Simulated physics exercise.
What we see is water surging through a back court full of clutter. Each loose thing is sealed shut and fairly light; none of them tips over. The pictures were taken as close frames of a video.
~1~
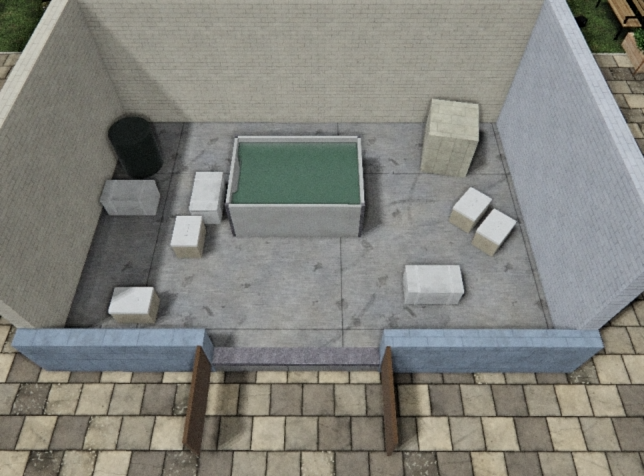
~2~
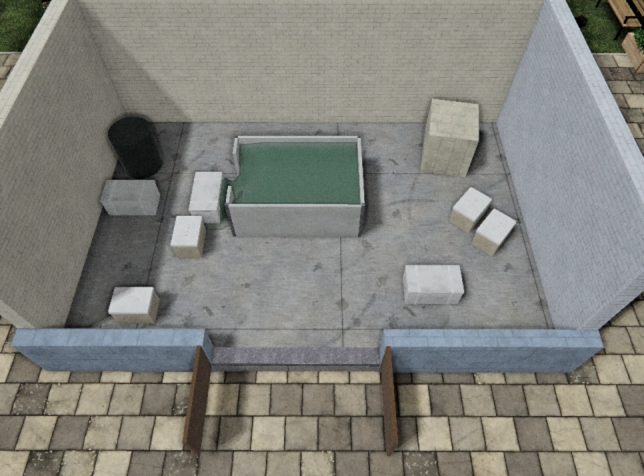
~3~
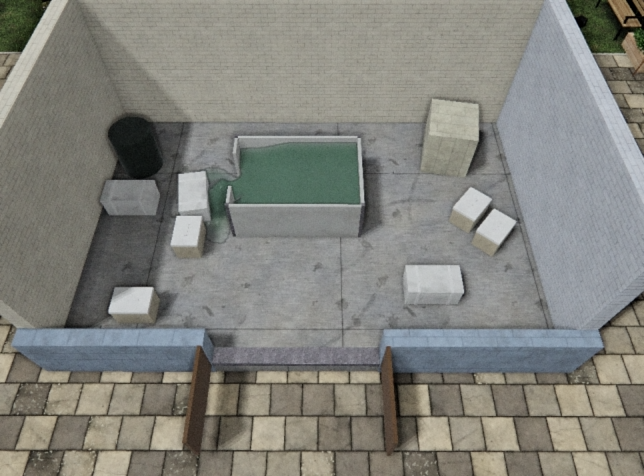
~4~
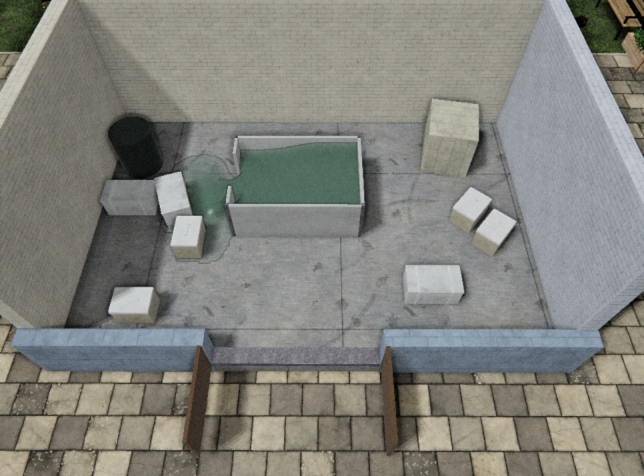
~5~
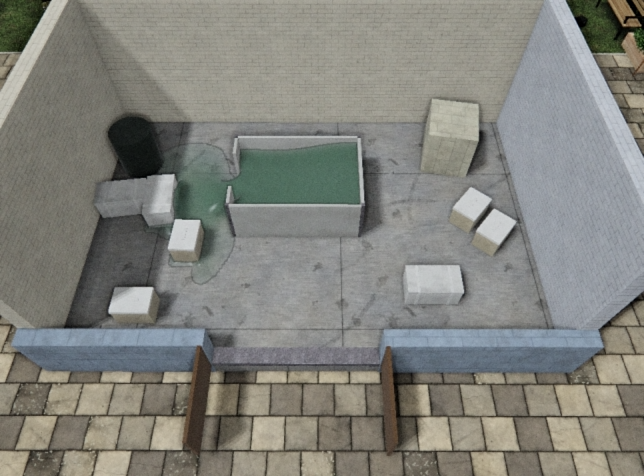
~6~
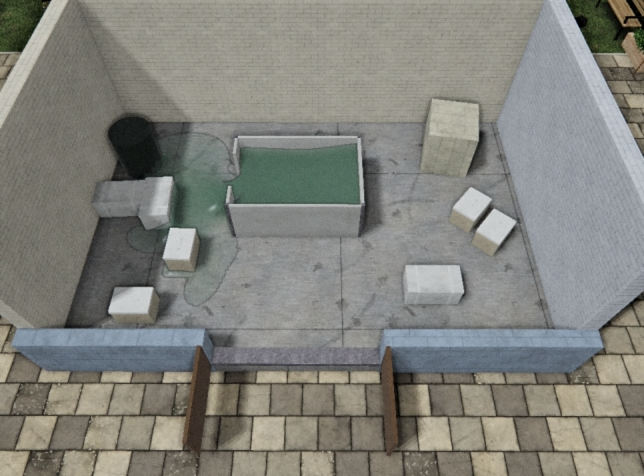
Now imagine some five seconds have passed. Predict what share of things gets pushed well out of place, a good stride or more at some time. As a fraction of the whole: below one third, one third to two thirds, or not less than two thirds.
The fraction is one third to two thirds.
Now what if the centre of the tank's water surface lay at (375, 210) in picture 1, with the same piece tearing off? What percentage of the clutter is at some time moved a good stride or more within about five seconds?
40 %, roughly.
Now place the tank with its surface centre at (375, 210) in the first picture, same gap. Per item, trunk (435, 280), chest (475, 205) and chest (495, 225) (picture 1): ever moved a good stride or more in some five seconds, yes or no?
Well, the first one didn't get far, the second didn't get far, and the third didn't get far.
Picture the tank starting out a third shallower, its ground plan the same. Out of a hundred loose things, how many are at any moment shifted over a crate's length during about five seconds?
Share moved: 60 in a hundred.
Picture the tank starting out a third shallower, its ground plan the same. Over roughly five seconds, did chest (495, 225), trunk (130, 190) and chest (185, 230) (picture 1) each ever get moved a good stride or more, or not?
The first came up short, the next did it, and the last did it.
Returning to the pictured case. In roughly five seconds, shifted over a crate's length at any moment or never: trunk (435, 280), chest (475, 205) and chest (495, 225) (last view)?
In the order given: Fell short, fell short, fell short.
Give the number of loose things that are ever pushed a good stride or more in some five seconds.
My tally gives 4.
A moment on, 2 of 7 are well off their spots; 1 afloat.
Next, 2 of 7 are well off their spots; 2 afloat.
Later, 4 of 7 are well off their spots; 2 afloat.
In the end, 4 of 7 are well off their spots, and 4 have been at some point; 1 afloat.
